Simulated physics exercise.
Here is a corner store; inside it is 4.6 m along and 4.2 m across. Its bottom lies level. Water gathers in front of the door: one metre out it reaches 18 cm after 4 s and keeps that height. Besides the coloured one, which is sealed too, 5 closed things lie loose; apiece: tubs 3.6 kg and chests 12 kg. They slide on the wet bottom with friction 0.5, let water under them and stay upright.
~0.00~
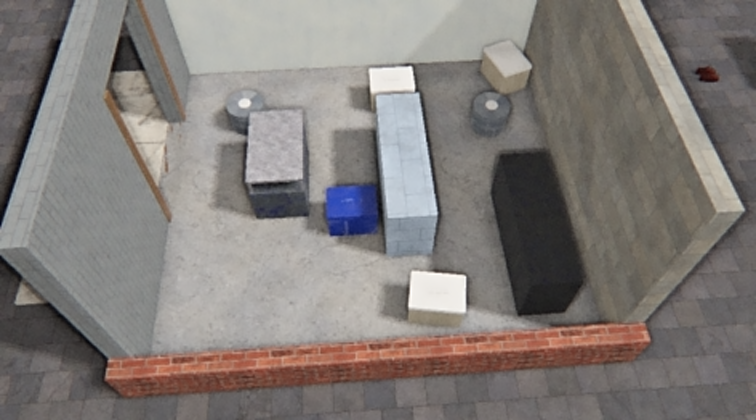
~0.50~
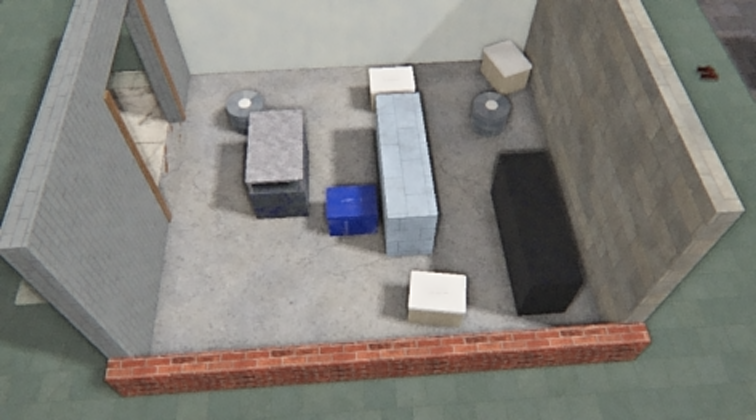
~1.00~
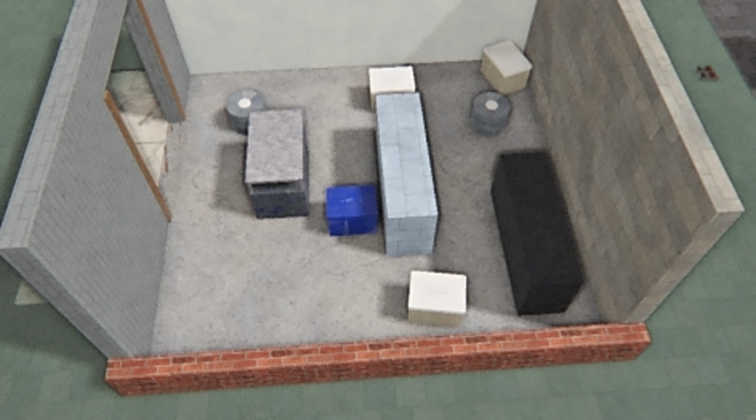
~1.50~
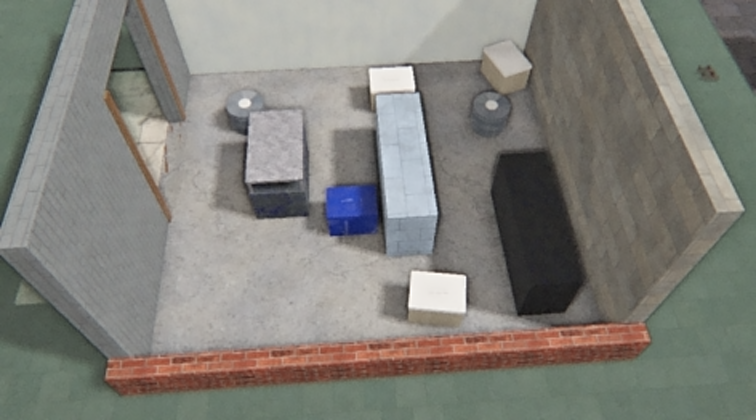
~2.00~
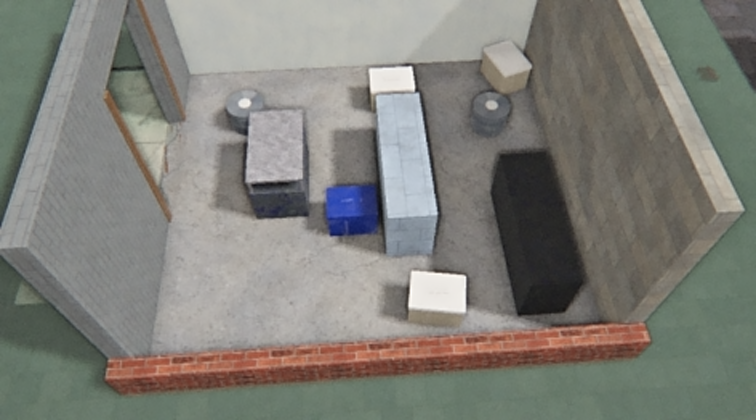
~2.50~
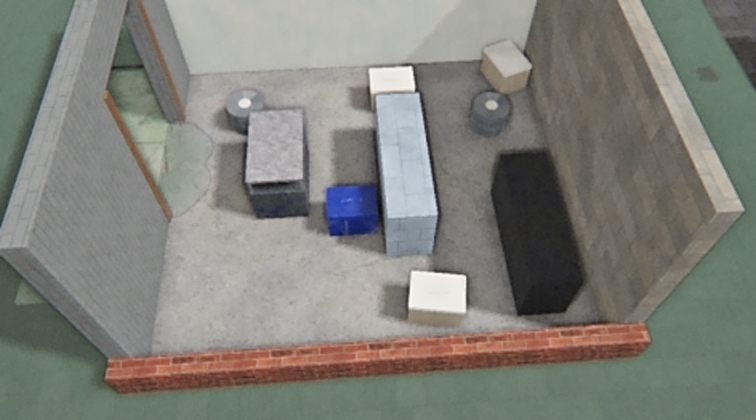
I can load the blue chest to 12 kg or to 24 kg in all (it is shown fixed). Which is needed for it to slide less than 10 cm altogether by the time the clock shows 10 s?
For it, the smaller load will do.
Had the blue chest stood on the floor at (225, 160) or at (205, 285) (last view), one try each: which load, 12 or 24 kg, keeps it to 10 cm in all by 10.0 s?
In turn: Neither holds; it takes the larger.
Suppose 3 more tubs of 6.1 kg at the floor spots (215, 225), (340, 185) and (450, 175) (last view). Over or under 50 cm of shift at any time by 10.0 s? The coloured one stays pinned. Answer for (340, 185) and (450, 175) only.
In turn: Under, less.
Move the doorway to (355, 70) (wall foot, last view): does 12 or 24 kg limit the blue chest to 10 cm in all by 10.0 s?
In that case neither weight holds it.
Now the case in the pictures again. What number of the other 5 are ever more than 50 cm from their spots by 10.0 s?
4 of them.
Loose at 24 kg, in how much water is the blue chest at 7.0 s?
About 1 cm.
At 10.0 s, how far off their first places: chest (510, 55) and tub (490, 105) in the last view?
In that order: 120 cm, 80 cm.
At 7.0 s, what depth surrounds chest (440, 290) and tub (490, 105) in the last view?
About 2 and 2 cm.
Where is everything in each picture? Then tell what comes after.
The blue chest at (352, 201) rests on the ground; 0.0 m2 under water; 0 of 6 have shifted, in the first picture.
The blue chest at (352, 201), on the bottom; water covers 0.0 m2; 0 of 6 have shifted, in the second picture.
The blue chest at (352, 201) rests on the ground; 0.0 m2 under water; 0 of 6 have shifted, in the third picture.
The blue chest at (352, 201), on the bottom; water covers 0.0 m2; 0 of 6 have shifted, in the fourth picture.
The blue chest at (352, 201) rests on the ground; 0.0 m2 under water; 0 of 6 have shifted, in the fifth picture.
The blue chest at (352, 201), on the bottom; water covers 0.4 m2; 0 of 6 have shifted, in the sixth picture.
After 3.5 s the blue chest would be 0 cm from its start with 12 kg and 0 cm from its start with 24 kg; 0 cm of water round it then.
After 4.5 s the blue chest would be 0 cm from its start with 12 kg and 0 cm from its start with 24 kg; 0 cm of water round it then.
After 7.0 s the blue chest would be 0 cm from its start with 12 kg and 0 cm from its start with 24 kg; 1 cm of water round it then.
After 10.0 s the blue chest would be 0 cm from its start with 12 kg and 0 cm from its start with 24 kg; 4 cm of water round it then.
